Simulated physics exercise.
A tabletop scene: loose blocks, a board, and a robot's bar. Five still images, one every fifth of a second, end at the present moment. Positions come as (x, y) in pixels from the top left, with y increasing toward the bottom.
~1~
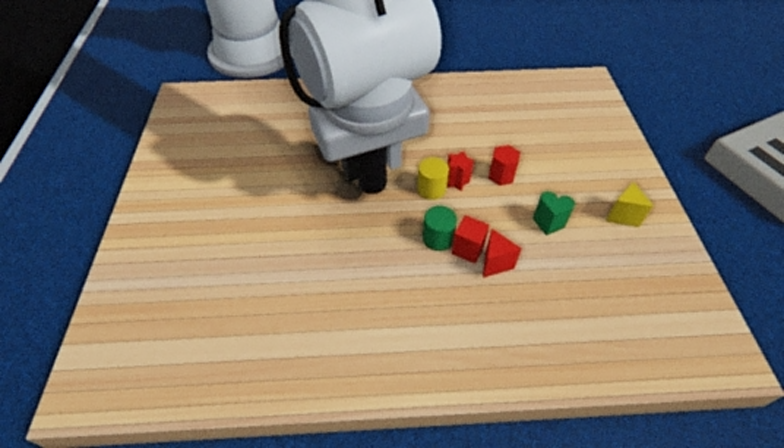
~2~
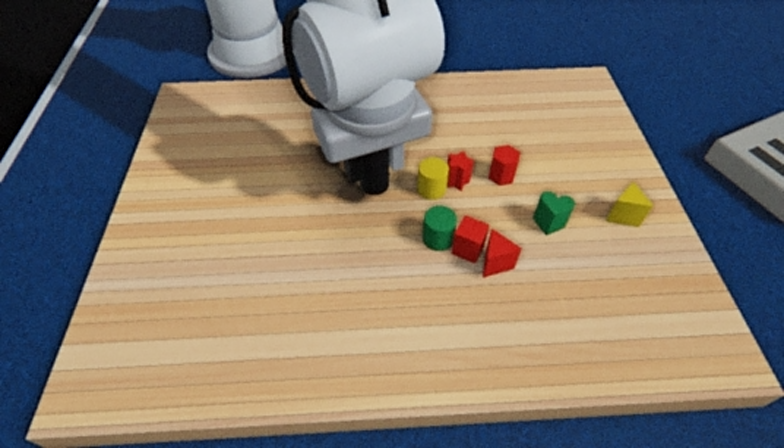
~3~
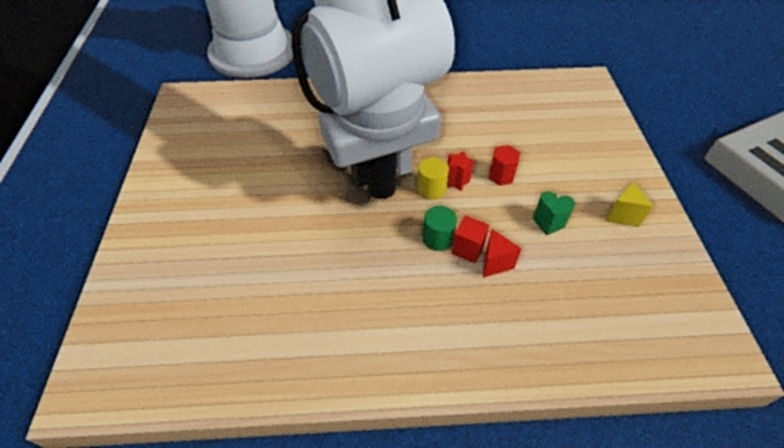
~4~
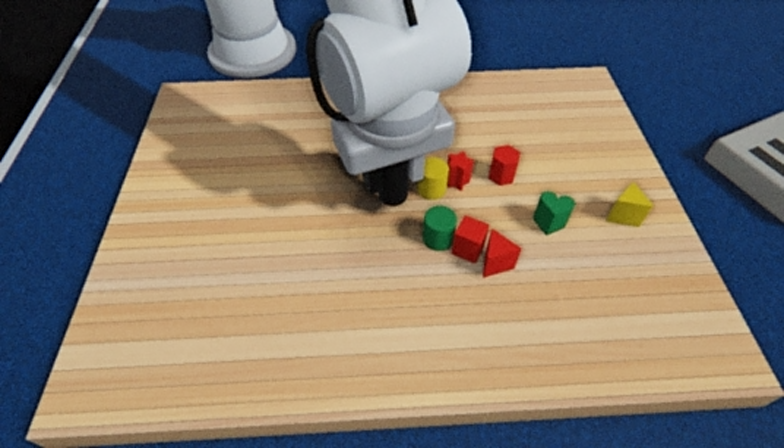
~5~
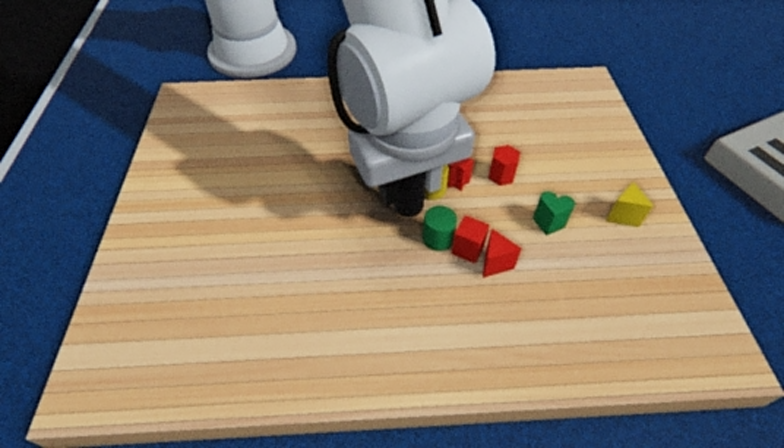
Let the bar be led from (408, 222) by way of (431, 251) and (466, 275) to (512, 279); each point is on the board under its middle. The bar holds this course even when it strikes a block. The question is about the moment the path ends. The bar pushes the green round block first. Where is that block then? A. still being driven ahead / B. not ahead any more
A (still being driven ahead)
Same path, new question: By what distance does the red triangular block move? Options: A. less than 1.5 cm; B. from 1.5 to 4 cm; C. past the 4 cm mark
Choice C: Past the 4 cm mark.
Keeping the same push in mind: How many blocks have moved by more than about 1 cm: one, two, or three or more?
Total: Three-plus.
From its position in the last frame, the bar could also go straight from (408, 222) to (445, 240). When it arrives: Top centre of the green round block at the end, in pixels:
Pixel (475, 236).
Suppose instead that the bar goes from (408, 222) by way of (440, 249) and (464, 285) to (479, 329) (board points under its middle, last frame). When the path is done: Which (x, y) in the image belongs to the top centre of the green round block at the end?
Around pixel (506, 268).
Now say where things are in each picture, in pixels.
The first frame shows bar tip at (373, 184); block tops, yellow round block at (434, 167); green round block at (441, 217); red square at (472, 229); red triangular block at (501, 244).
The second frame shows bar at (375, 186); blocks unchanged.
The third frame shows bar at (382, 190); blocks unchanged.
The fourth frame shows bar at (393, 196); blocks unchanged.
The fifth frame shows bar at (409, 207); yellow round block hidden; green round block at (441, 217); red square at (472, 229); red triangular block at (501, 244).
What follows on the original path. One third of the way, bar at (433, 236); green round block at (466, 237); red square at (498, 238), turned 15° anticlockwise; red triangular block at (523, 250).
Two thirds of the way, bar at (470, 261); green round block at (506, 256); red square at (533, 246), turned 45° anticlockwise; red triangular block at (563, 249), turned 15° anticlockwise.
At the end, bar at (517, 265); yellow round block in place; green round block at (554, 260); red square at (577, 246), turned 60° anticlockwise; red triangular block at (602, 242), turned 45° anticlockwise.
